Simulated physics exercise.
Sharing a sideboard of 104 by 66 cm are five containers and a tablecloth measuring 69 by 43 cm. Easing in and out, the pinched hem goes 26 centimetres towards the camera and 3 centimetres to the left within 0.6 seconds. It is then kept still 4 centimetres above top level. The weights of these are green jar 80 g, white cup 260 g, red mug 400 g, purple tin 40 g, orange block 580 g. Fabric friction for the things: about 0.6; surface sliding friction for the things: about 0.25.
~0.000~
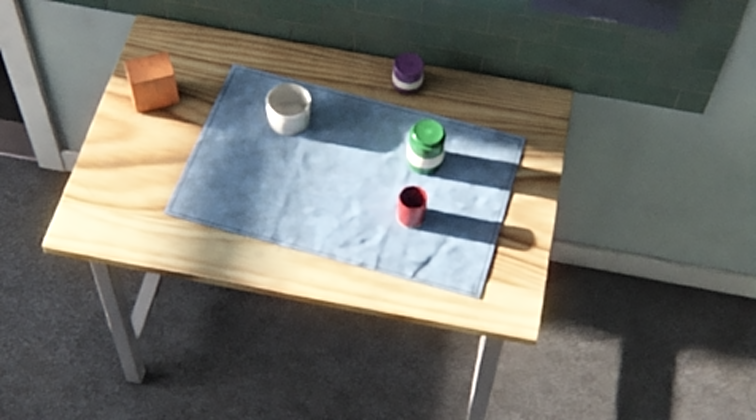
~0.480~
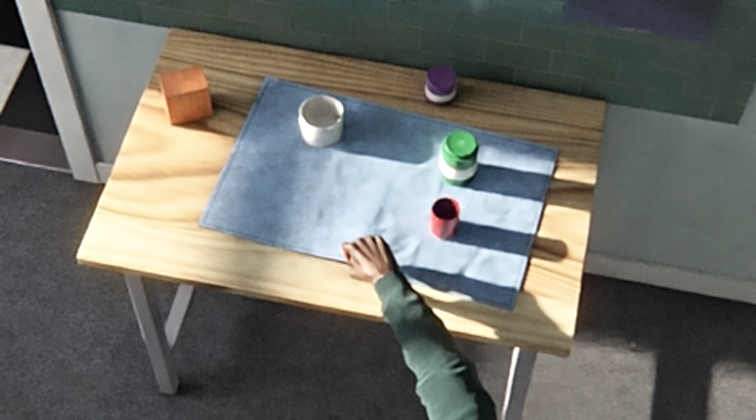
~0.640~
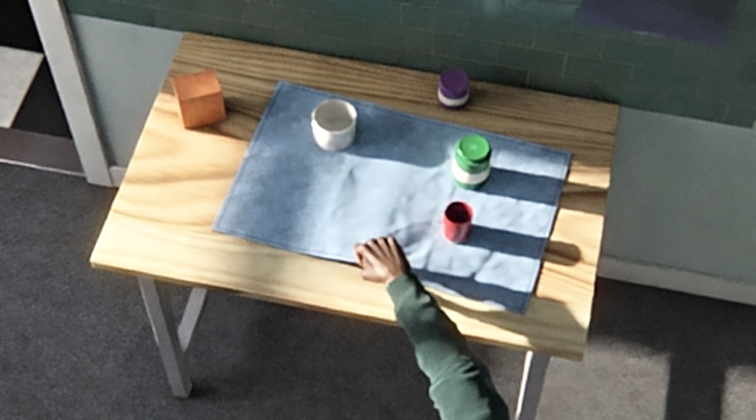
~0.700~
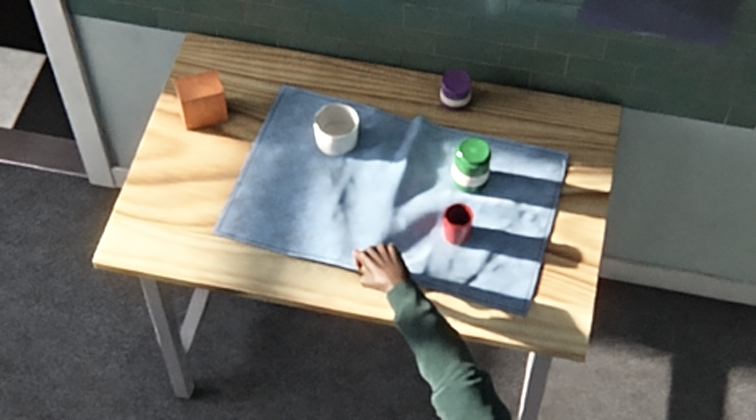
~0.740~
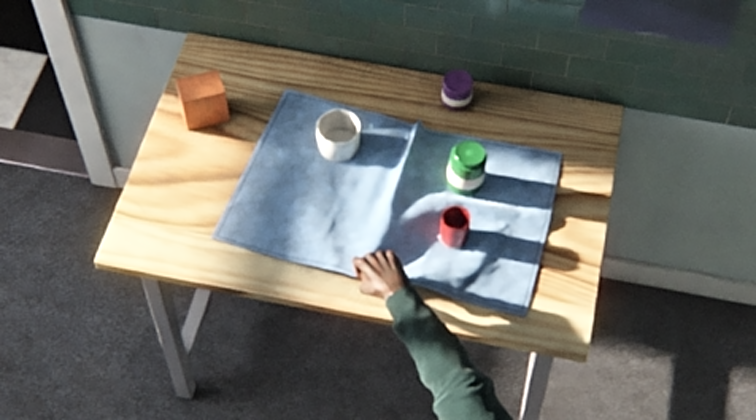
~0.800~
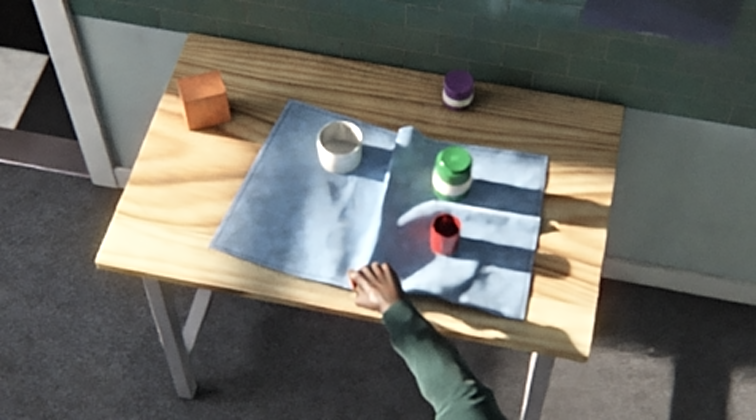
Hand in green sleeve pinching a blue tablecloth's near hem and tugging it, creasing the cloth and shifting cup, jar and mug.
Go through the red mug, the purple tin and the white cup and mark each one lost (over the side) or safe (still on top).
Marks: Red mug lost, purple tin safe, white cup safe.
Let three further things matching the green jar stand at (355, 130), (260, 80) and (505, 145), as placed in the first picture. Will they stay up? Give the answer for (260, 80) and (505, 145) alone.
In order: Holds on; holds on.
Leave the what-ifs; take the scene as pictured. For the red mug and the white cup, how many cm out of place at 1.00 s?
Roughly red mug 15 cm and white cup 20 cm.
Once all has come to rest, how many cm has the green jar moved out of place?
Shift of the green jar: 30 centimetres.
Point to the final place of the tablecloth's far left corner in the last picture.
That corner ends up near pixel (267, 170) in the last view.
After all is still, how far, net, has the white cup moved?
I'd say around 25 cm for the white cup.
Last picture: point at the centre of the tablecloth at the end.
It sits near (342, 277) in pixels.
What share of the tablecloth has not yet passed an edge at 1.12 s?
Share within the edges: Approx. 75 %.
After 0.9 s, 95 % of the tablecloth is still over the top; white cup 12 cm off its start, red mug 11 cm off its start, green jar 14 cm off its start.
After 1.0 s, 85 % of the tablecloth is still over the top; white cup 18 cm off its start, red mug 17 cm off its start, green jar 21 cm off its start.
After 1.1 s, 75 % of the tablecloth is still over the top; white cup 24 cm off its start at (327, 206), red mug 23 cm off its start at (389, 283), green jar 27 cm off its start at (380, 214).
After 1.2 s, 65 % of the tablecloth is still over the top; white cup 26 cm off its start, red mug 26 cm off its start, green jar 29 cm off its start.
After 2.8 s, 60 % of the tablecloth is still over the top; red mug over the edge, white cup 26 cm off its start at (318, 214), purple tin 0 cm off its start at (459, 81), green jar 31 cm off its start at (389, 244).
